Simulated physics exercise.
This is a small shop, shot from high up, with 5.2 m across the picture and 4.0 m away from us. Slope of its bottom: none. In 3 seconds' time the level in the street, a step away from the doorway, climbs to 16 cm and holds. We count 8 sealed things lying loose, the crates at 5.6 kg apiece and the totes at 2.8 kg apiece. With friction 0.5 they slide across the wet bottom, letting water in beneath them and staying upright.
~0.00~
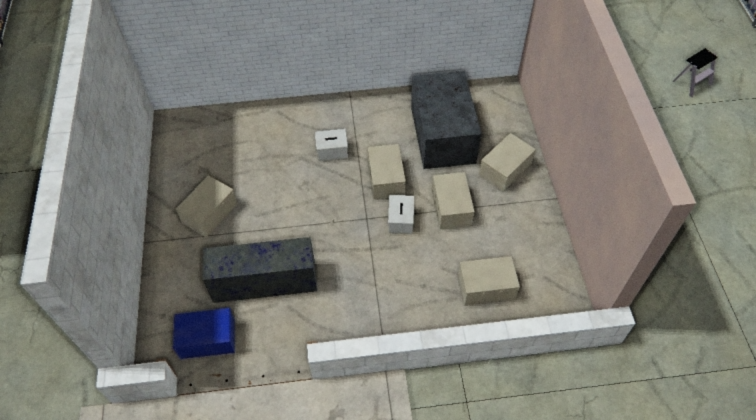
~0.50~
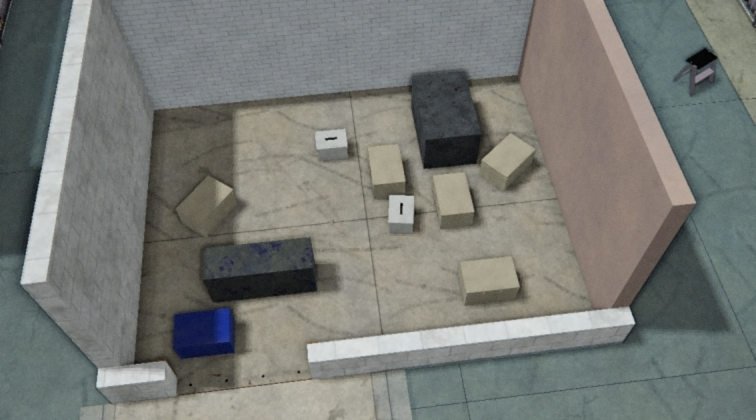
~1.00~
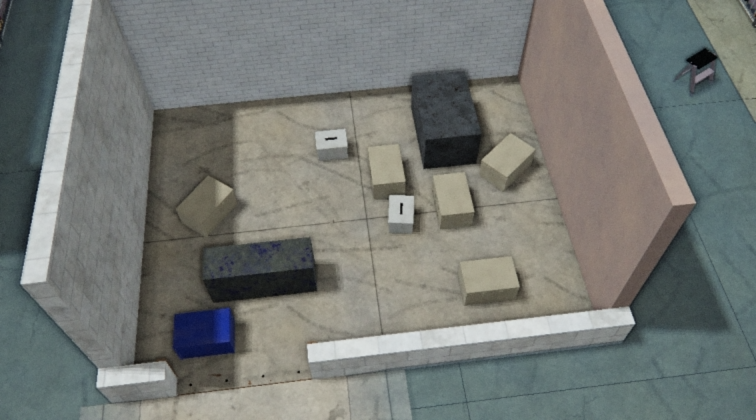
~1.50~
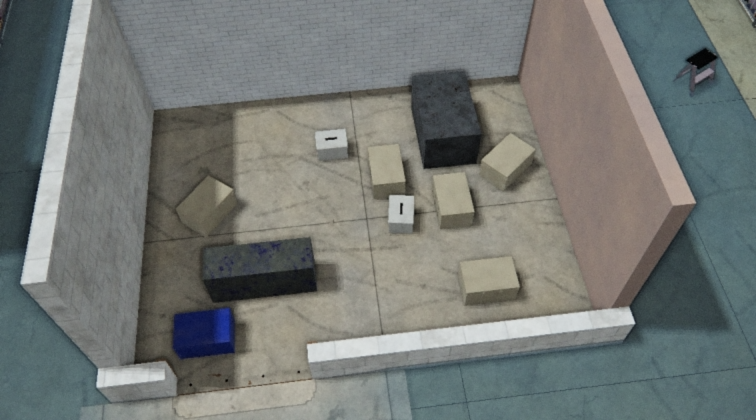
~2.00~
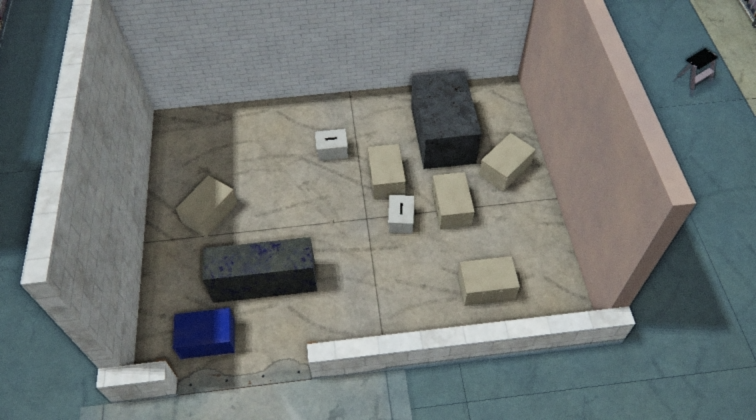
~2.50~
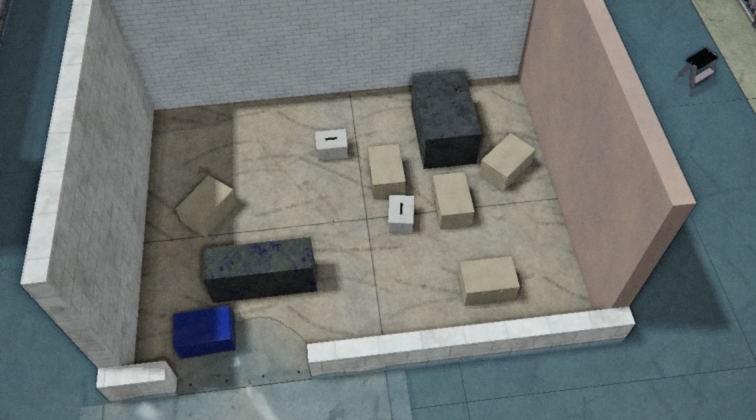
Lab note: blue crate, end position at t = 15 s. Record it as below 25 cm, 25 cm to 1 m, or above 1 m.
End position: Above 1 m.
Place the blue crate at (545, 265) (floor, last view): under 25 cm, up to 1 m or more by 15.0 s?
Answer: It covers a big distance.
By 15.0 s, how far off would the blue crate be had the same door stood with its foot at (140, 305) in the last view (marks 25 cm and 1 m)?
Note: Blue crate displaced a long way.
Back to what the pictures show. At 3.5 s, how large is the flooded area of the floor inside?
Roughly 1.5 m2.
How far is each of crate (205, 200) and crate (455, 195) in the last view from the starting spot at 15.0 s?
150 cm, 40 cm.
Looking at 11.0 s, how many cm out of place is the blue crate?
Displacement by then near 150 cm.
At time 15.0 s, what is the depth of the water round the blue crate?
The depth there is around 4 cm.
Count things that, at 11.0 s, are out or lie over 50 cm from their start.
By my reckoning, 6.
After 3.5 s the blue crate is near (186, 306), 0.3 m from its start, aground; 0 afloat.
After 6.8 s the blue crate is near (224, 206), 1.6 m from its start, aground; 0 afloat.
After 11.0 s the blue crate is near (249, 206), 1.6 m from its start, aground; 7 afloat.
After 15.0 s the blue crate is near (224, 200), 1.7 m from its start, afloat; 8 afloat.
